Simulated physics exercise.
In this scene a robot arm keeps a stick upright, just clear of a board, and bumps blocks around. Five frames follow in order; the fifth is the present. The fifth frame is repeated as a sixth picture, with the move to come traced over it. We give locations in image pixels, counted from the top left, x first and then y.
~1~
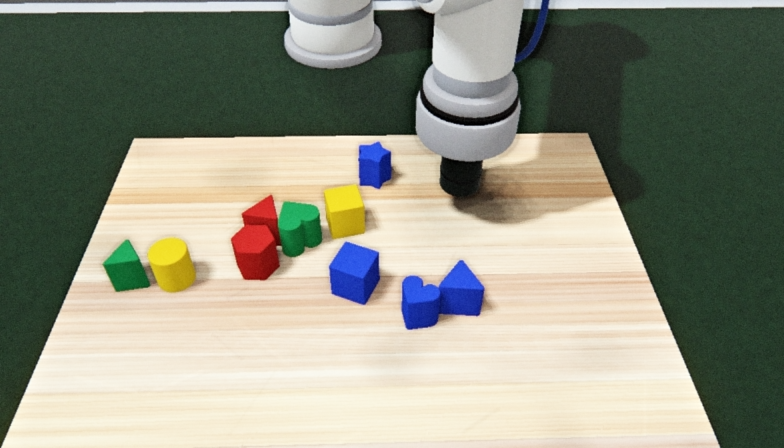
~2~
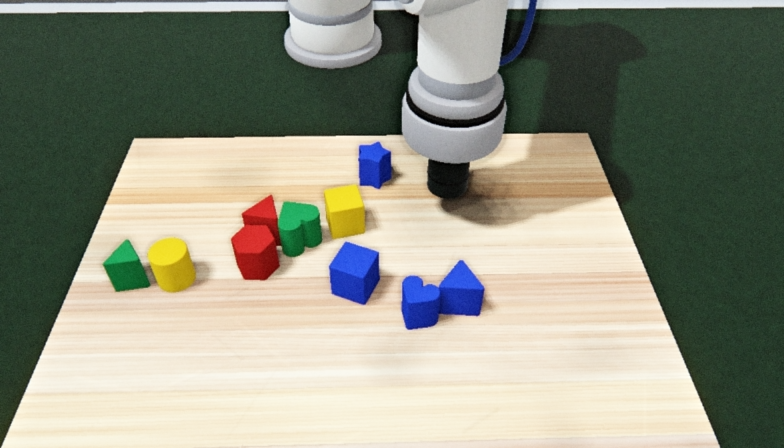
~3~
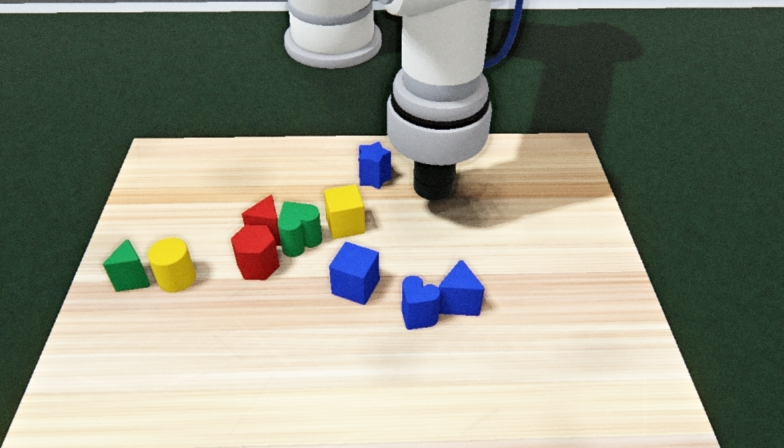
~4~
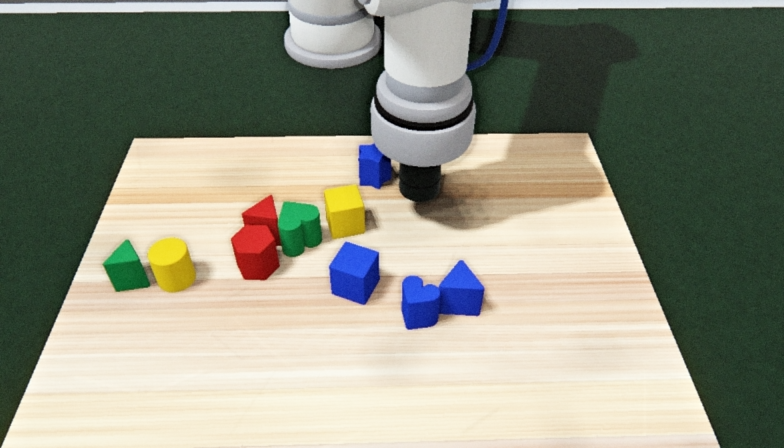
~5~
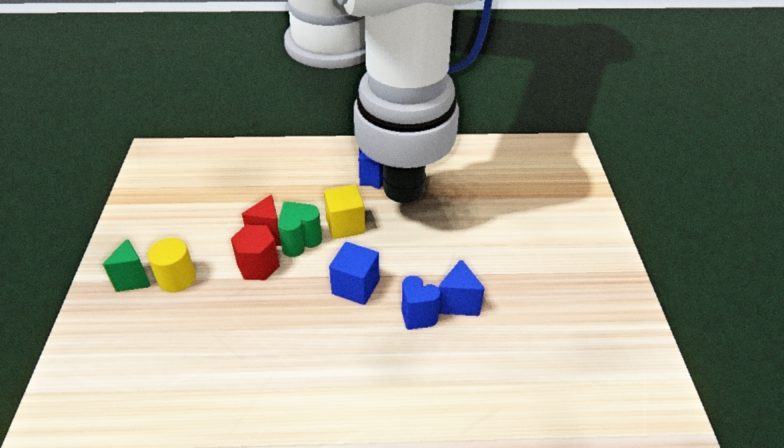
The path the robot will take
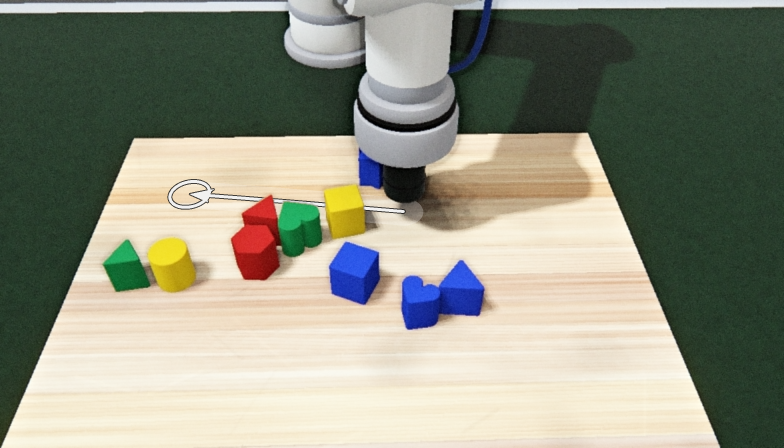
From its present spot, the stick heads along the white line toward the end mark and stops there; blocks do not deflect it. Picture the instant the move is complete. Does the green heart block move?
Short answer: Yes.
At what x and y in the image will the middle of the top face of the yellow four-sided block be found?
Located at (320, 203).
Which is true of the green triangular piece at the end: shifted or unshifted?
That block will keep its spot.
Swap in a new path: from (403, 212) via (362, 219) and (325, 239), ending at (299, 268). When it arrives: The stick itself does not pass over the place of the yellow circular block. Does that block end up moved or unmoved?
It does get moved.
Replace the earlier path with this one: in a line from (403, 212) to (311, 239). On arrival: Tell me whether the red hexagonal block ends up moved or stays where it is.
That block will leave its spot.
Path on the board, in a line from (403, 212) to (190, 194).
The first path, step by step. One third of the way, stick (329, 185); red hexagonal block (249, 240); green heart block (288, 222), turned 15° clockwise; yellow four-sided block (320, 203), turned 65° anticlockwise.
Two thirds of the way, stick (255, 179); red hexagonal block (249, 240); green heart block (288, 223), turned 15° clockwise; yellow four-sided block (320, 203), turned 70° anticlockwise.
At the end, stick (184, 173); green triangular piece in place; red hexagonal block (249, 240); red triangular piece in place; green heart block (288, 223), turned 15° clockwise; yellow four-sided block (320, 203), turned 70° anticlockwise.
